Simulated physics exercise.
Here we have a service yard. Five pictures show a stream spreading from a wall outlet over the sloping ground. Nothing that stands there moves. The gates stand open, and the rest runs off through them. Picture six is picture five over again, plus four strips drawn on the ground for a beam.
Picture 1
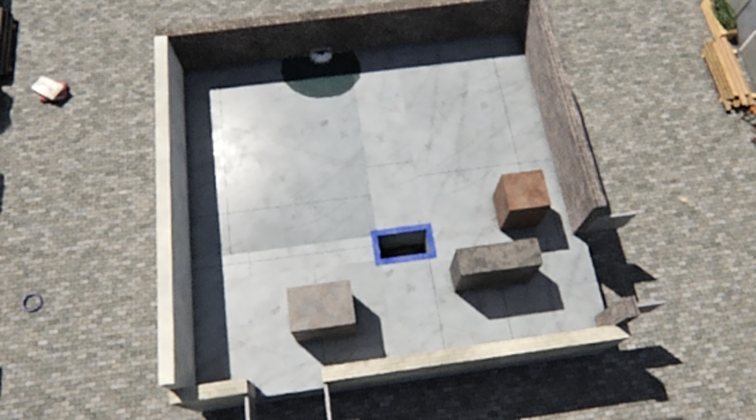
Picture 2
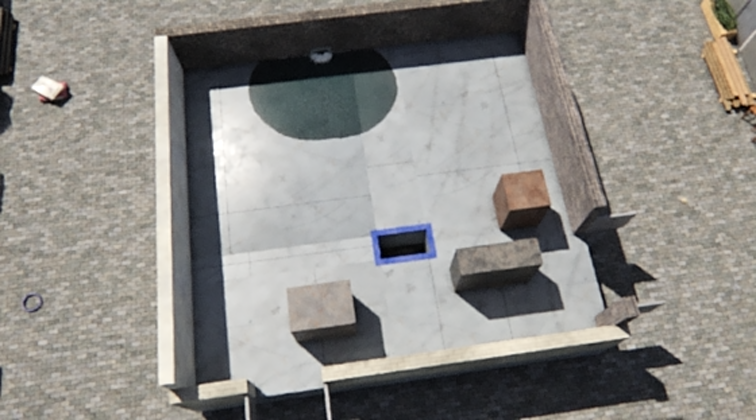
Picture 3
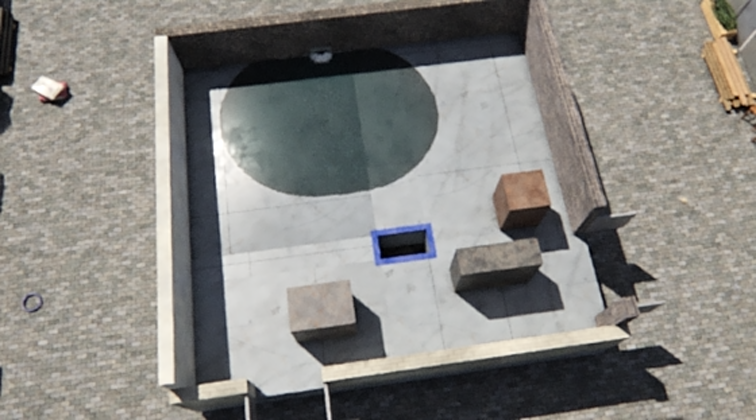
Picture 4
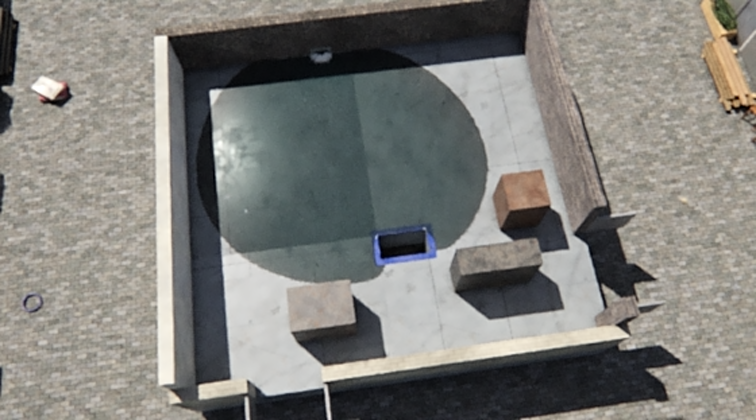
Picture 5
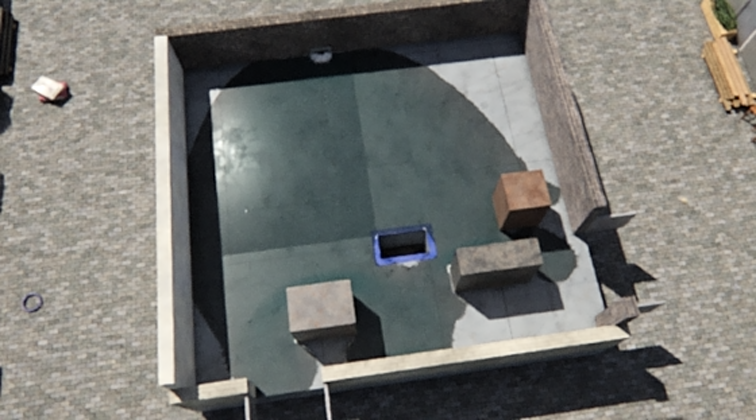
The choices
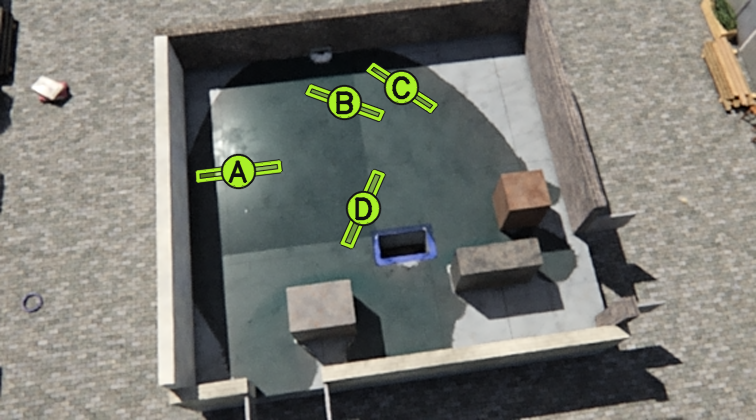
A dark sheet of water spread from the back wall across a pale walled yard, reaching the blue-rimmed drain pit, then surrounding it and passing around the blocks toward the front wall.
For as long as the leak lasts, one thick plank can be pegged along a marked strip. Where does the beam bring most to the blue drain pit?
Place A does it best.
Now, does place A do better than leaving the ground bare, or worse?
It is better.
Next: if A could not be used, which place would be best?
That would be C.
In lime, A from (197, 176) to (279, 166); B from (309, 89) to (380, 115); C from (370, 67) to (433, 107); D from (346, 244) to (378, 173).
Choosing A, about 31 % of the stream goes into the blue drain pit, about 68 % out by the gates.
Choosing B, about 8 % of the stream goes into the blue drain pit, about 92 % out by the gates.
Choosing C, about 22 % of the stream goes into the blue drain pit, about 77 % out by the gates.
Choosing D, about 11 % of the stream goes into the blue drain pit, about 87 % out by the gates.
